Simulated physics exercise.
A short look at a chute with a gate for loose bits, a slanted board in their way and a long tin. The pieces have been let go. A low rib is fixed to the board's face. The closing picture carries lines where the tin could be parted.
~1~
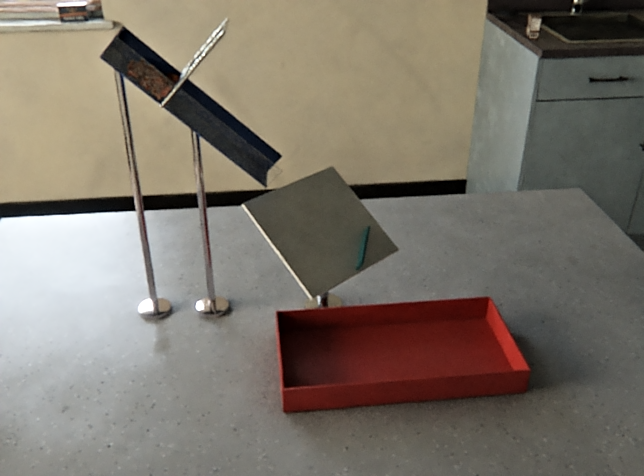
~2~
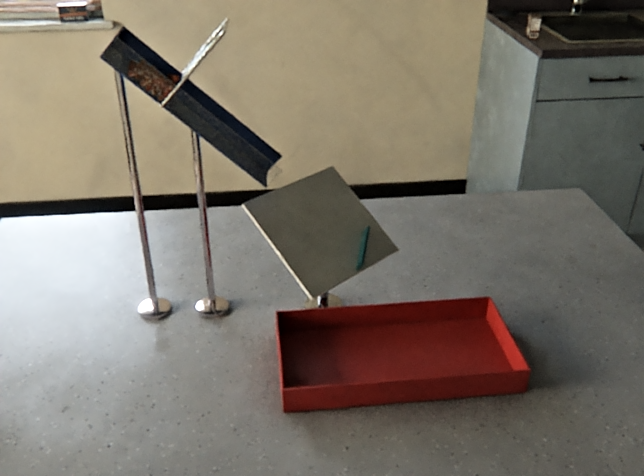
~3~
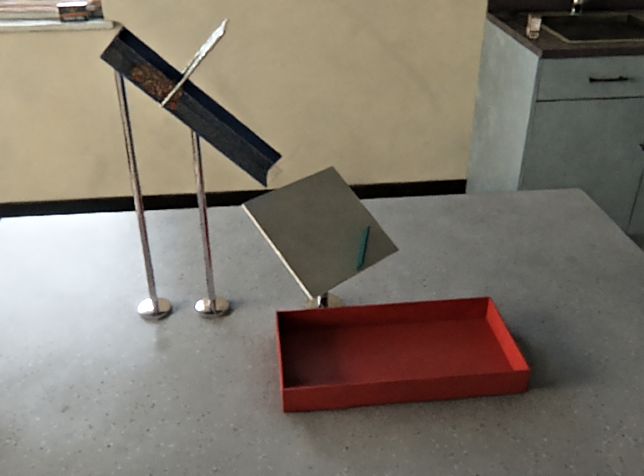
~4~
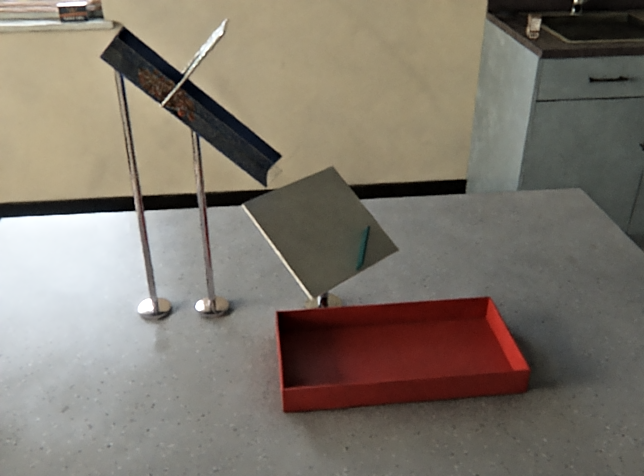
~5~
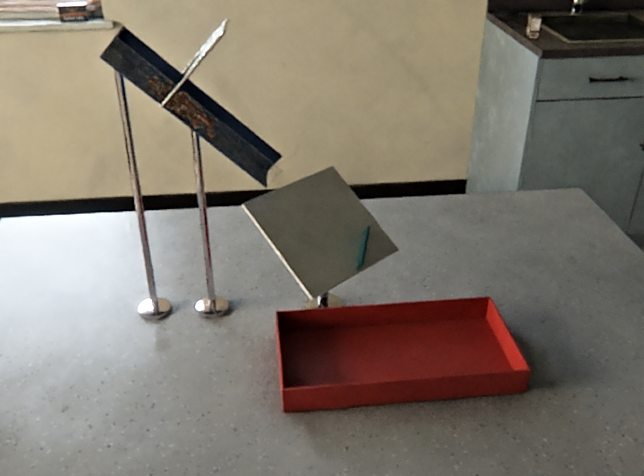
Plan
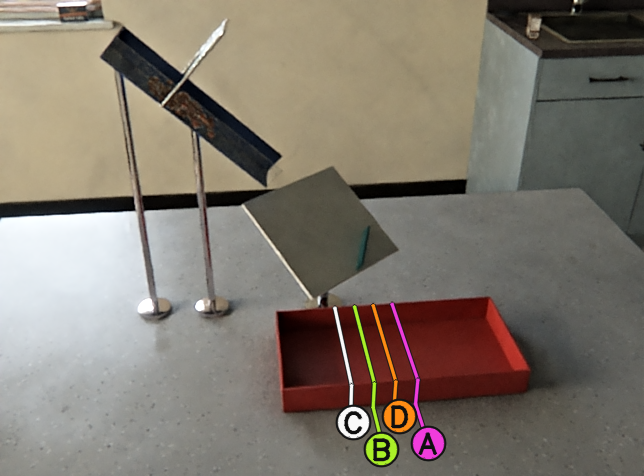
Brownish clay pellets sit behind a pale, upright gate in a dark blue chute that slopes down to the right on two metal posts, seen from slightly above on a grey tabletop in a room with a cream wall. Below the chute are a tilted grey board and a long, empty red tin. The pellets slide past the gate and partway down the chute, while the camera stays still.
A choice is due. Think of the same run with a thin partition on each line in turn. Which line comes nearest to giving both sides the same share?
It is B.
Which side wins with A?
The left side.
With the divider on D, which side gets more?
The left side.
On the marked copy, line A crosses the front rim at (417, 379); line B crosses the front rim at (374, 382); line C crosses the front rim at (351, 384); line D crosses the front rim at (395, 380).
For line A, of what is caught, every piece on the left of the divider, not one piece on the right.
For line B, of what is caught, roughly a third on the left of the divider, roughly two thirds on the right.
For line C, of what is caught, just a few on the left of the divider, almost all on the right.
For line D, of what is caught, almost all on the left of the divider, about a tenth on the right.
